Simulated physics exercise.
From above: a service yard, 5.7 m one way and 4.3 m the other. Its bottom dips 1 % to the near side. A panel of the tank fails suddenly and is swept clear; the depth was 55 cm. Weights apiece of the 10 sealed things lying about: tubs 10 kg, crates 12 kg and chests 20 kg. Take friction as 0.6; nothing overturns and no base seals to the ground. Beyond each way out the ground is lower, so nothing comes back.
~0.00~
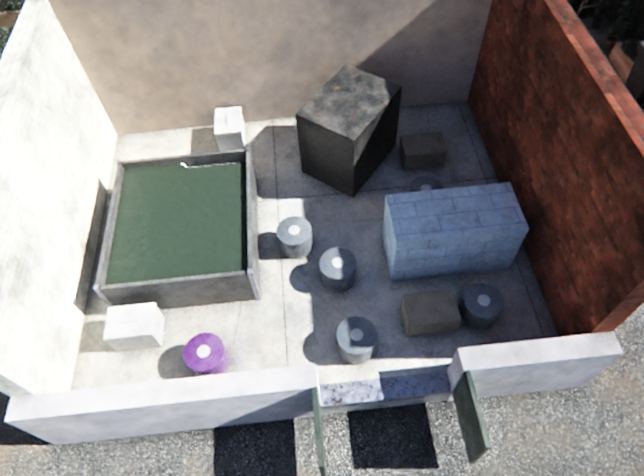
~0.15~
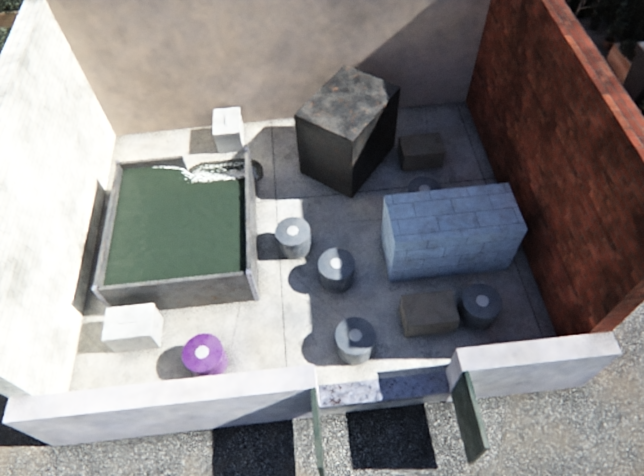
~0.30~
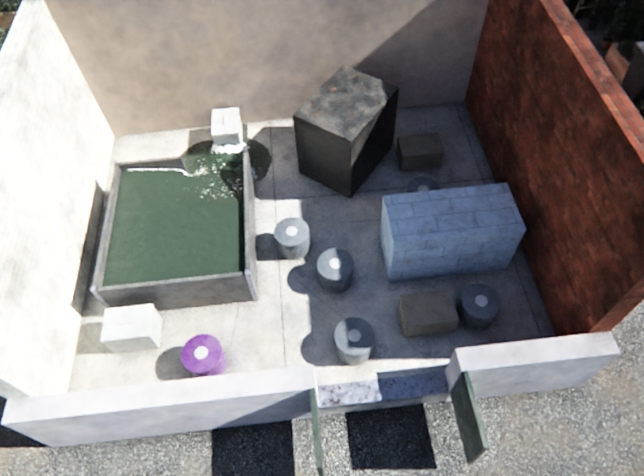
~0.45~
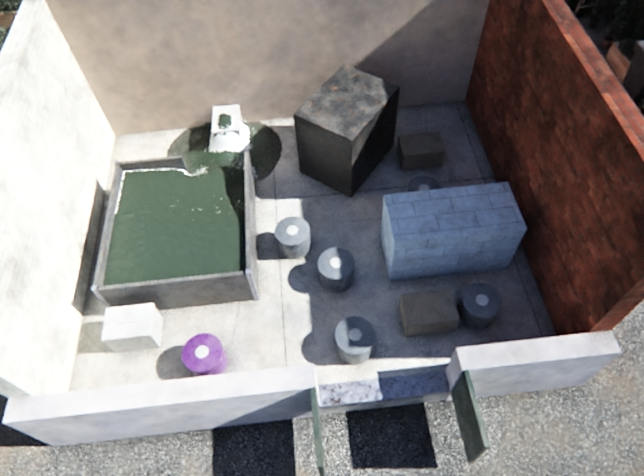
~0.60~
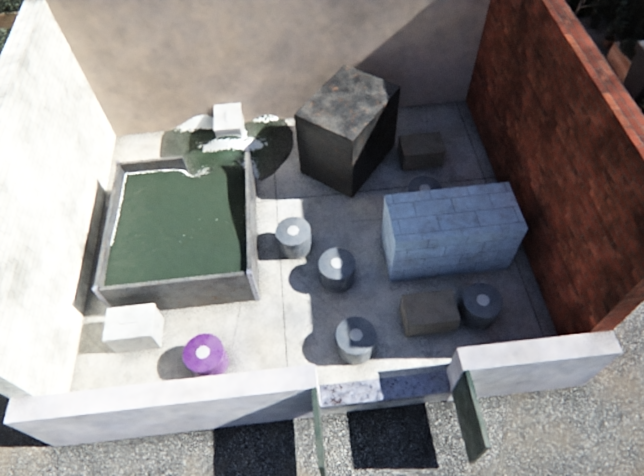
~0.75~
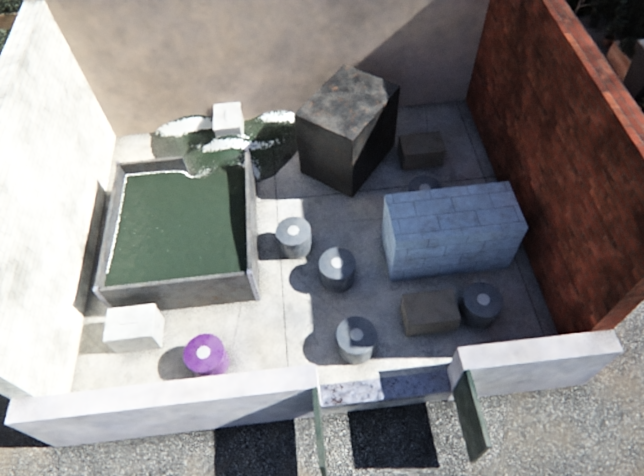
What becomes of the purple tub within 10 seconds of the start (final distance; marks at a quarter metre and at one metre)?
The purple tub gets carried off.
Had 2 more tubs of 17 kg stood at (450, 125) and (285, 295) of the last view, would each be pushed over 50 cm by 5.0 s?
In turn: Past it, short of it.
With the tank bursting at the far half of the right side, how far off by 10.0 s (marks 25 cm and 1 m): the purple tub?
Then the purple tub barely shifts.
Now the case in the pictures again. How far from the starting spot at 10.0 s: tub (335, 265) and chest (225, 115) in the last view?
In turn: 40 cm, 200 cm.
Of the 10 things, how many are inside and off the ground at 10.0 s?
6 of them.
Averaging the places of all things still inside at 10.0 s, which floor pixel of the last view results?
Near (372, 271).
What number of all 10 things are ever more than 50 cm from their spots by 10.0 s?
That makes 4.
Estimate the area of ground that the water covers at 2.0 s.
Some 9.0 m2.
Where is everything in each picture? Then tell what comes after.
The first frame shows the purple tub at (204, 351), on the bottom; water covers 3.2 m2; 0 of 10 have shifted.
The second frame shows the purple tub at (202, 352) rests on the ground; 3.6 m2 under water; 0 of 10 have shifted.
The third frame shows the purple tub at (201, 353), on the bottom; 4.2 m2 under water; 0 of 10 have shifted.
The fourth frame shows the purple tub at (202, 352), on the bottom; 4.9 m2 under water; 0 of 10 have shifted.
The fifth frame shows the purple tub at (203, 352) rests on the ground; 5.4 m2 under water; 1 of 10 have shifted.
The sixth frame shows the purple tub at (204, 352), on the bottom; water covers 5.6 m2; 1 of 10 have shifted.
After 2.0 s the purple tub is near (204, 352), 0.0 m from its start, aground; 0 of 10 are out; 1 afloat.
After 4.5 s the purple tub is near (210, 349), 0.1 m from its start, aground; 0 of 10 are out; 0 afloat.
After 7.0 s the purple tub is near (337, 305), 1.6 m from its start, afloat; 0 of 10 are out; 2 afloat.
After 10.0 s the purple tub is near (401, 283), 2.4 m from its start, aground; 0 of 10 are out; 6 afloat.
